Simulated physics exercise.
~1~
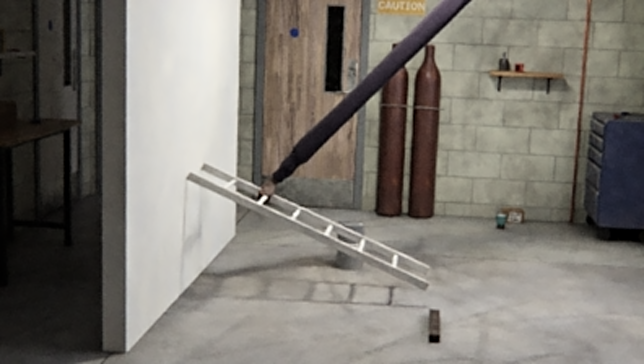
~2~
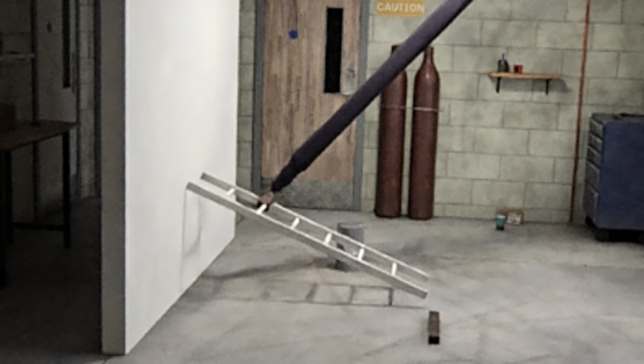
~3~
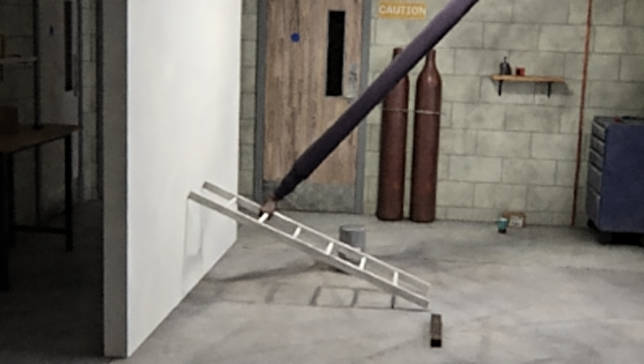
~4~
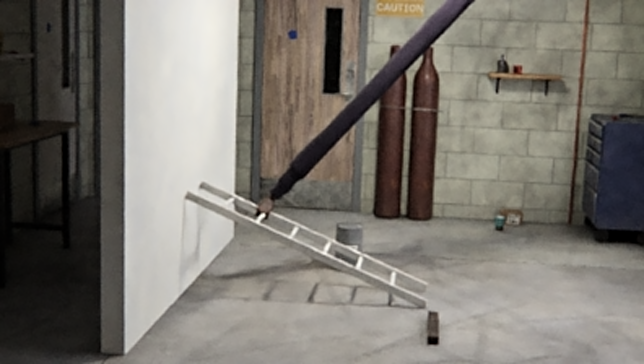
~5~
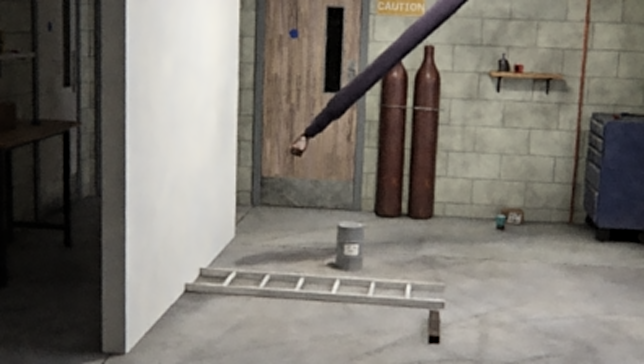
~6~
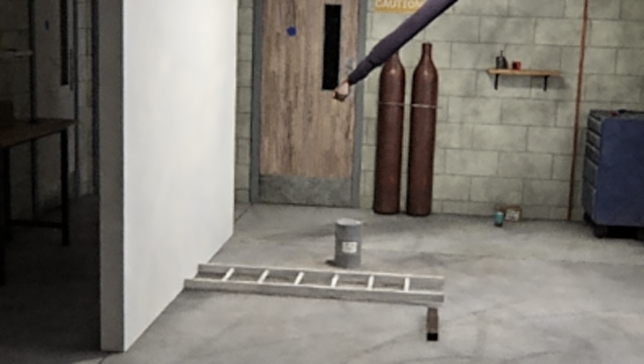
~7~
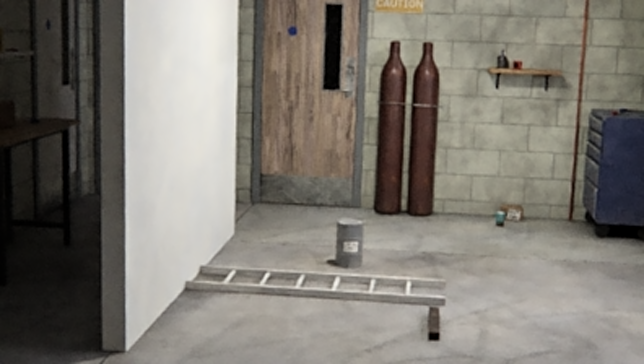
A pale metal ladder leans at a low slant against a white wall on the left of a grey concrete workshop, seen from the front by a slightly swaying camera. A dark-sleeved arm reaches down from the upper right and holds it. A grey canister stands behind the ladder, and a short dark batten lies near its foot, with a wooden door and two brown cylinders beyond. The hand lowers the ladder slightly, then lets go and draws back. The ladder slips down and drops to the floor, where it lies still beside the unmoved batten and canister as the arm leaves.
